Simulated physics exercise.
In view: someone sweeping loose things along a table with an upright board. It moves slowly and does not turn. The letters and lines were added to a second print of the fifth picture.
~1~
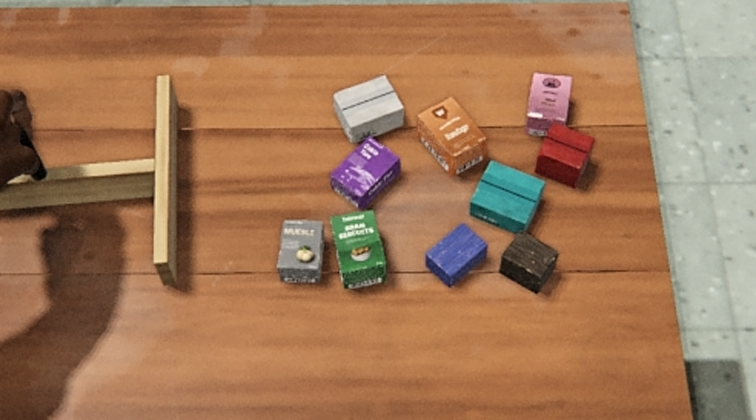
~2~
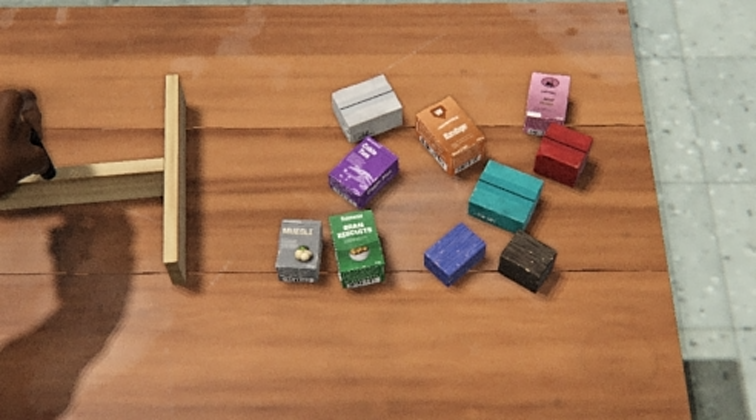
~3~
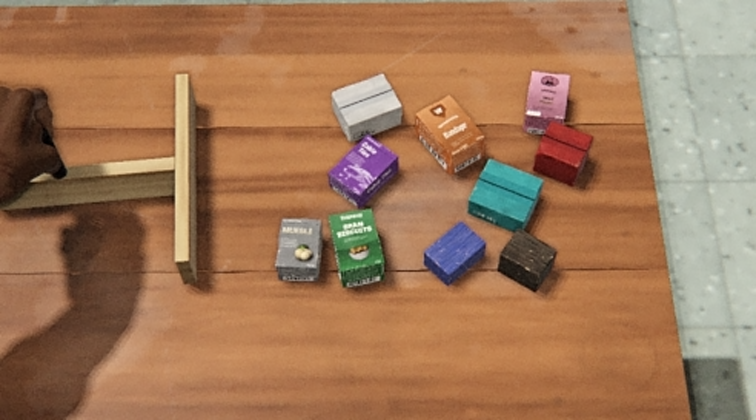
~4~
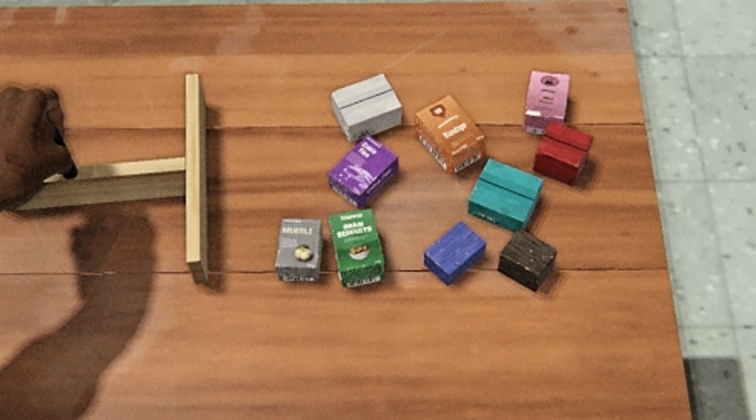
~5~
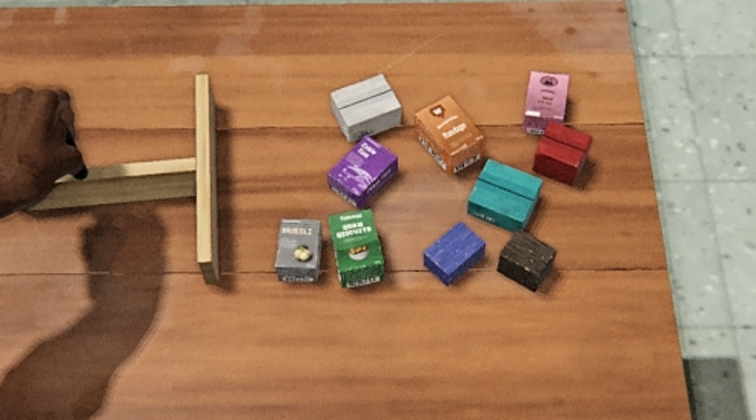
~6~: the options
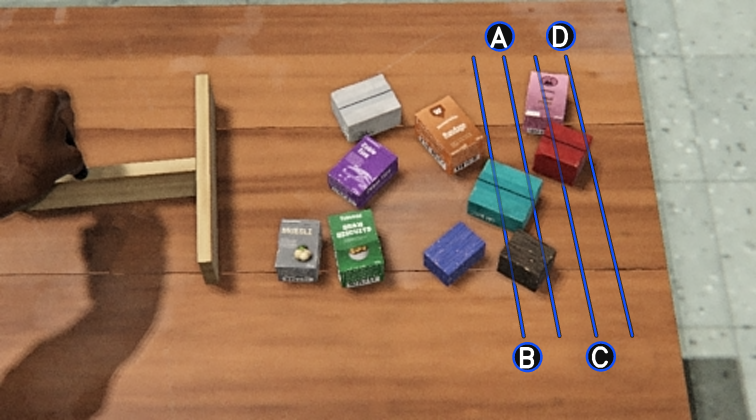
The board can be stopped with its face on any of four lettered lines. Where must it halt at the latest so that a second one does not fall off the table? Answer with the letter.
A.
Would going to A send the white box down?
By then, no.
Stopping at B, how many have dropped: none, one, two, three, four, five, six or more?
In all, none.
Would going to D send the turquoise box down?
Yes.
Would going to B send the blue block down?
No.
On the marked copy, A at (530, 185); B at (497, 186); C at (563, 185); D at (596, 185).
With A. Early on, board (320, 162); green packet (399, 248); grey packet (355, 249).
Further on, board (437, 161); black block (604, 271); blue block (557, 245).
At the end, board (528, 160); black block (660, 288); blue block (649, 243); none fallen.
As for the rest, B is within the limit but short; C drops three; D drops seven.
